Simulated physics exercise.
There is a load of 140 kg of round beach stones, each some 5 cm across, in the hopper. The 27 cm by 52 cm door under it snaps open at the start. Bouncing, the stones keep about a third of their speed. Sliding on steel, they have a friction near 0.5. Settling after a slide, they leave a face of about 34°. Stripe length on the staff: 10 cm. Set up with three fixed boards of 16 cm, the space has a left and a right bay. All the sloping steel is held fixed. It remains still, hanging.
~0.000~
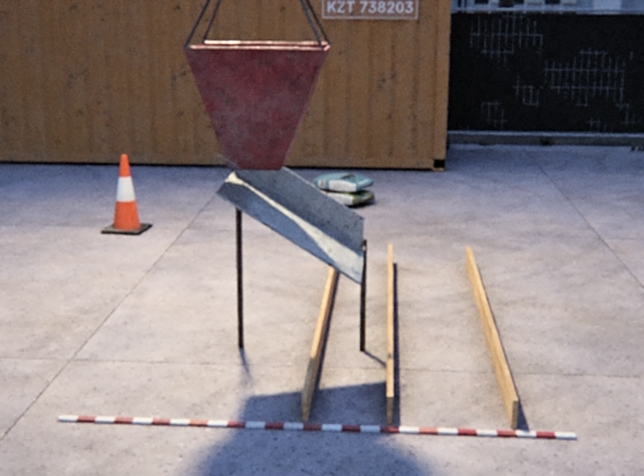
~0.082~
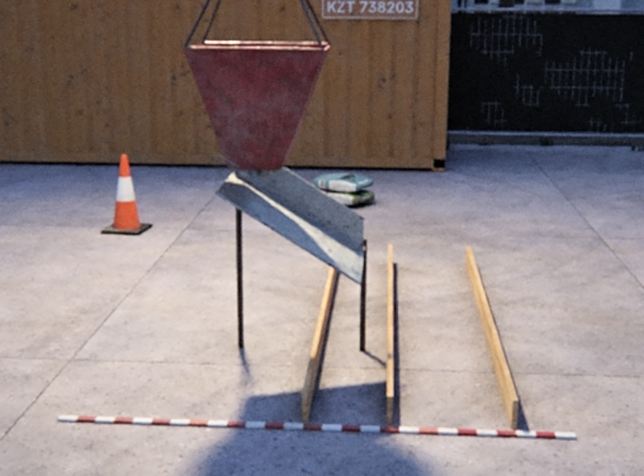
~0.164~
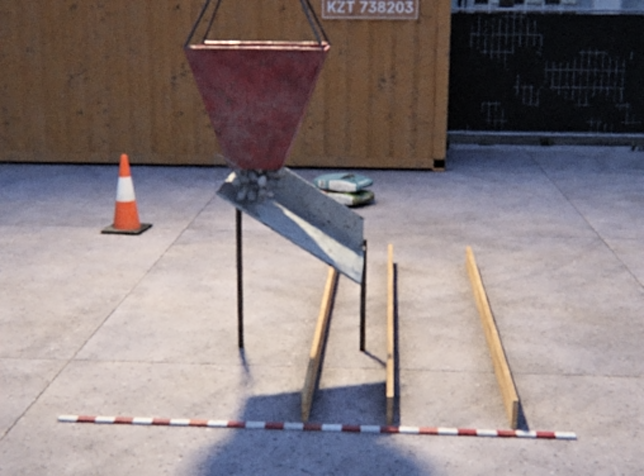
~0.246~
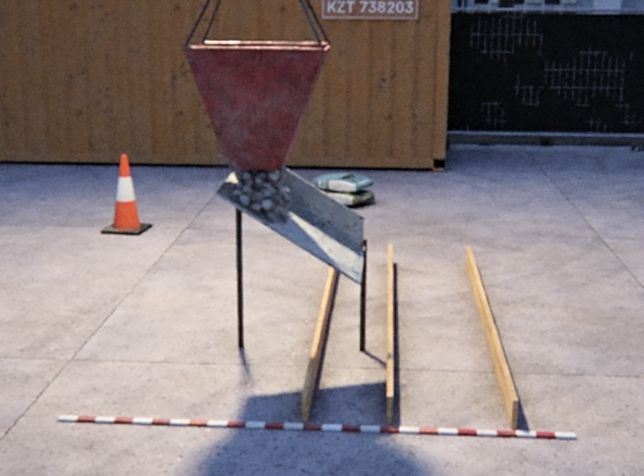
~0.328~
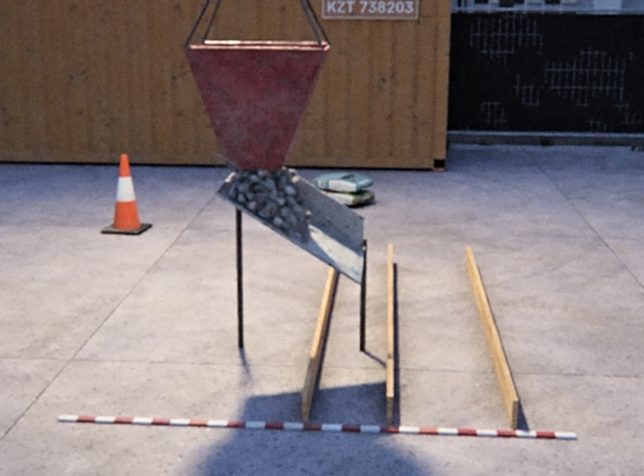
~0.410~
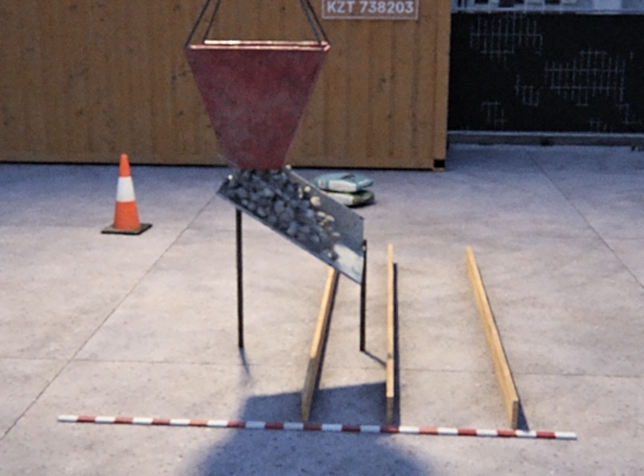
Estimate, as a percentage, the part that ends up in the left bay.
I would say roughly 0 per cent.
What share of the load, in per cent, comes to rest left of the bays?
Around 0 percent, give or take.
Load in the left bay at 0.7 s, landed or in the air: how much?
Around 5 per cent at that point.
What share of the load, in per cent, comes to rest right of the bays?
Share of load: Near 0 %.
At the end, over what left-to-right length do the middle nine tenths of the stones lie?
I'd put it at close to 50 cm.
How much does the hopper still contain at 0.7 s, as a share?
Roughly 20 percent, give or take.
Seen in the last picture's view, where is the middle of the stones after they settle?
Around (453, 371).
After 0.7 s, 21 % in the hopper, 64 % on the steel, 0 % falling or lying left of the bays, 7 % falling or lying in the left bay, 7 % falling or lying in the right bay; the stones farthest right are at (447, 333).
After 1.1 s, 0 % in the hopper, 47 % on the steel, 10 % falling or lying in the left bay, 42 % falling or lying in the right bay; the stones farthest right are at (496, 378).
After 1.7 s, 0 % in the hopper, 4 % on the steel, 6 % falling or lying in the left bay, 89 % falling or lying in the right bay, 0 % falling or lying right of the bays; the stones farthest right are at (512, 373).
After 2.6 s, 0 % in the hopper, 99 % falling or lying in the right bay, 1 % falling or lying right of the bays; the stones farthest right are at (539, 385).
After 4.5 s, 0 % in the hopper, 99 % in the right bay, 1 % right of the bays; the stones farthest right are at (540, 389).
